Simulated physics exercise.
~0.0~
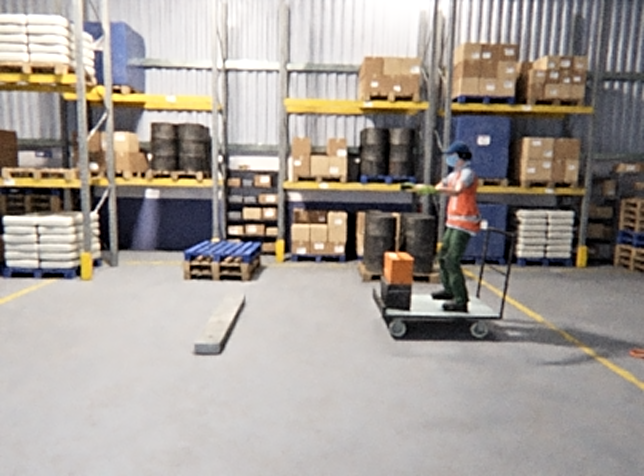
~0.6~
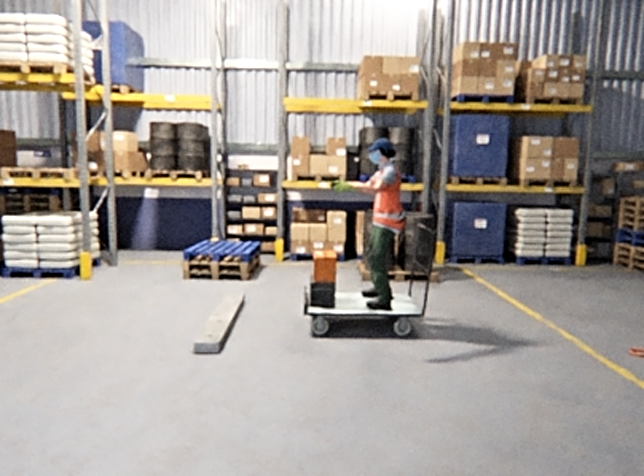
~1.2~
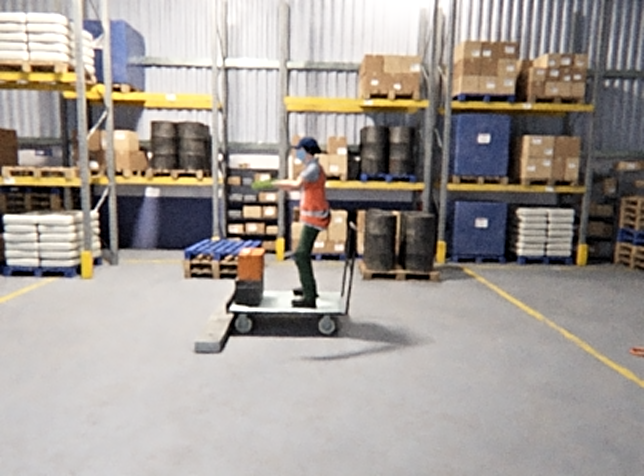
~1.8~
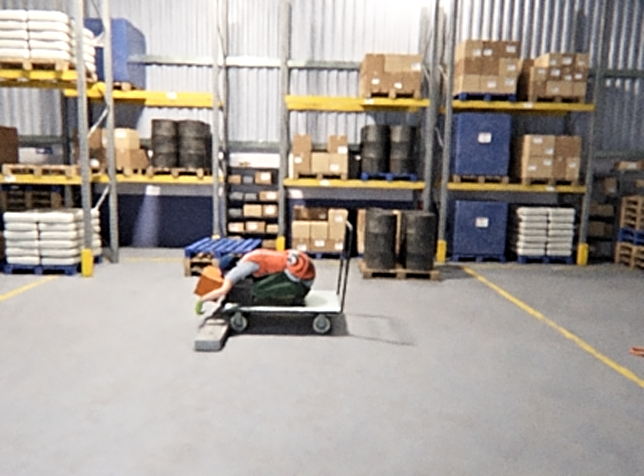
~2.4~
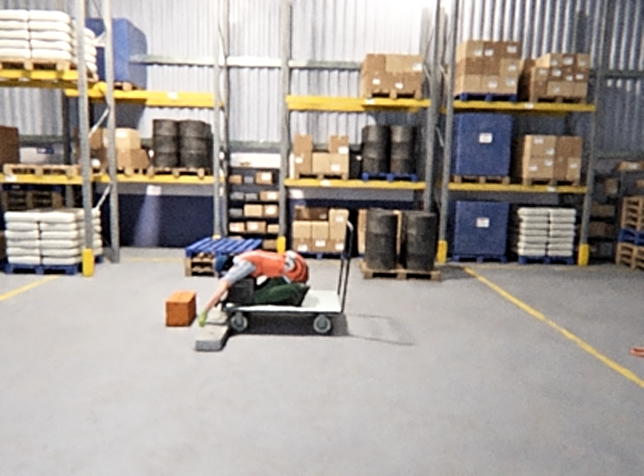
In a warehouse, a person in an orange vest rode standing on a flat trolley that rolled left into a low kerb and stopped; the rider folded forward over the front, and the orange box tumbled onto the floor beyond while the black one stayed aboard.
